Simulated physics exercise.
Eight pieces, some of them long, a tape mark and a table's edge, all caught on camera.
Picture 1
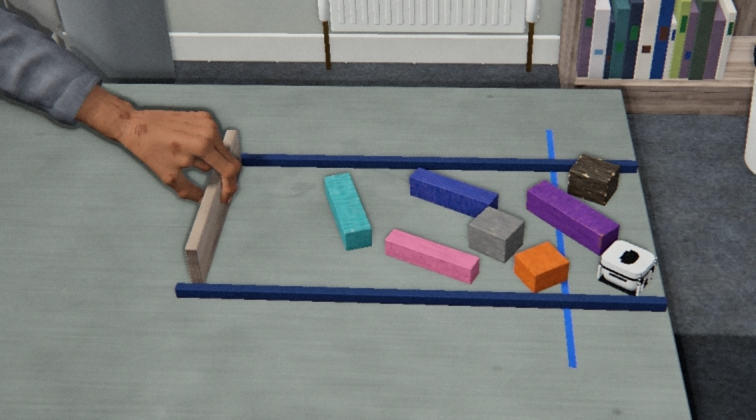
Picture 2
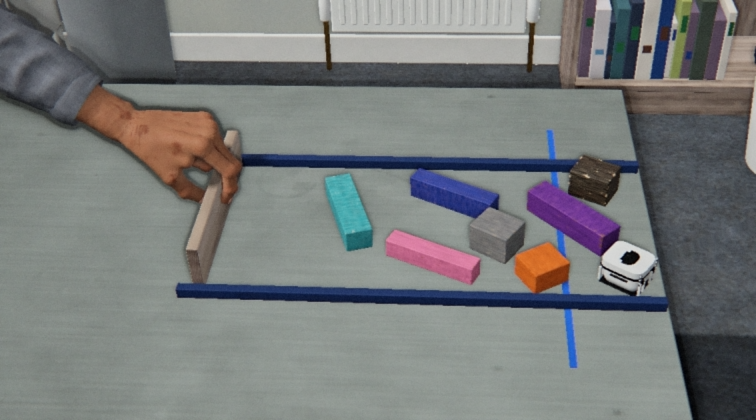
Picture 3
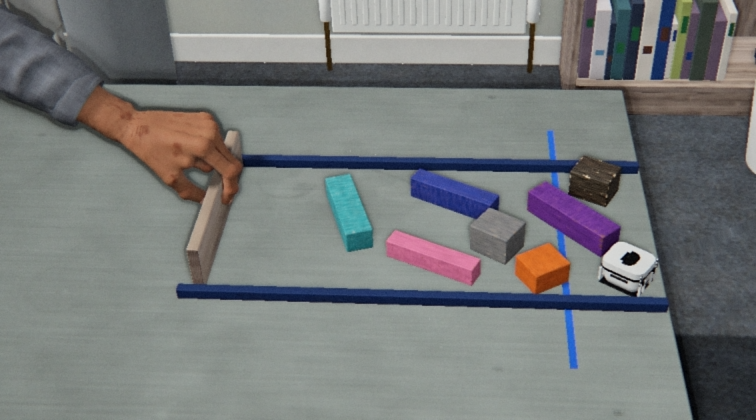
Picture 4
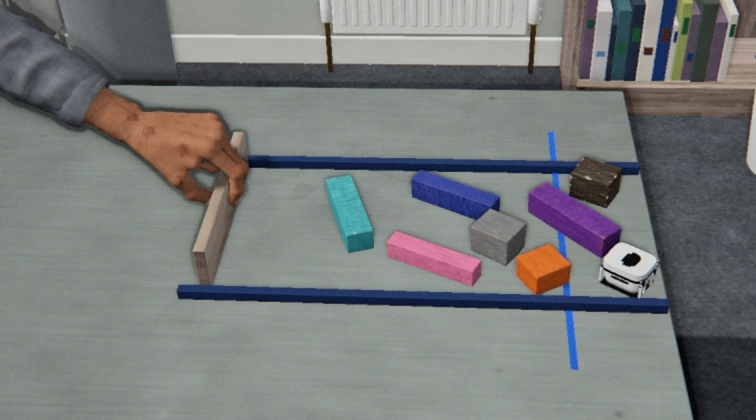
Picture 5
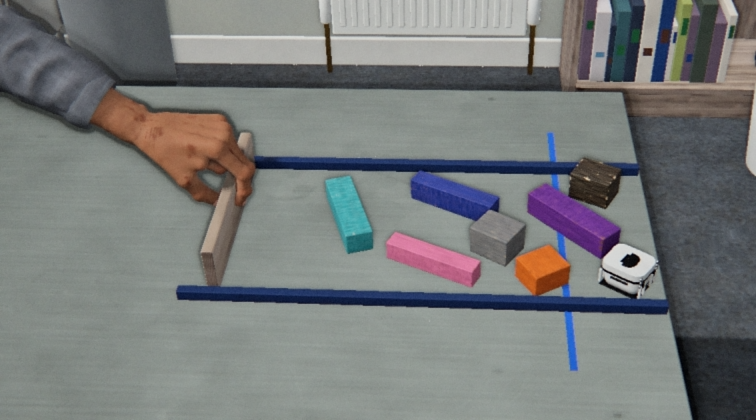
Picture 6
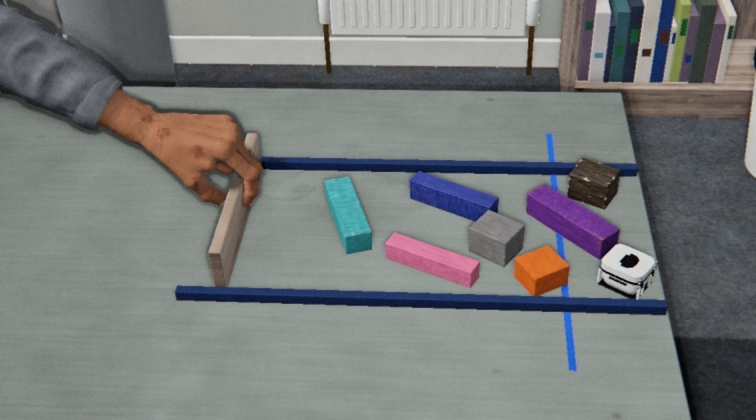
A hand slides an upright board slightly right between two rails, while the blocks stay still.
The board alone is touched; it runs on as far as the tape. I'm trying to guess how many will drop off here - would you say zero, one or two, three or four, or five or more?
Most likely the ones that land below will number fewer than three, yet some.
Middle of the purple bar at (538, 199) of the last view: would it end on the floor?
Lab note: It does not drop.
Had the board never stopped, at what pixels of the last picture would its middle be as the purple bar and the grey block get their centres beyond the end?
Approx. (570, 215) for the first, approx. (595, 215) for the second.
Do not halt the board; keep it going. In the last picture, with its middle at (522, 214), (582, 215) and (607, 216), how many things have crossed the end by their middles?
0; 4; 5.
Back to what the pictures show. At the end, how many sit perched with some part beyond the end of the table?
Looks like 4 of them.
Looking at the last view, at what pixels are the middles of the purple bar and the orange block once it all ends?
Looks like one lands around (637, 213), and the other around (653, 262).
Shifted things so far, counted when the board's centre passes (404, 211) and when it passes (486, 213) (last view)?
Counting first: 3, next 6.
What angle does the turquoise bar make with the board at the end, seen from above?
I'd estimate about 0 degrees.
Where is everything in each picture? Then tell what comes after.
White case (627, 269); black block (594, 180); purple bar (571, 217); board (216, 204); tape (559, 232), in the first frame.
Black block (594, 181); blue bar (454, 195), in the second frame.
Purple bar (572, 218); pink bar (433, 258), in the third frame.
White case (629, 271); orange block (543, 270), in the fourth frame.
Black block (595, 183); grey block (497, 237), in the fifth frame.
White case (627, 272); black block (594, 184); purple bar (571, 220); board (238, 208); tape (559, 235), in the sixth frame.
Soon after, none off yet; white case at rest near (627, 272); black block at rest near (594, 184); purple bar at rest near (571, 220).
Then, none off yet; white case moving near (640, 273); black block moved a little near (608, 182); purple bar moved a little near (595, 214).
At rest, the number that fall off is one or two; fallen, white case.
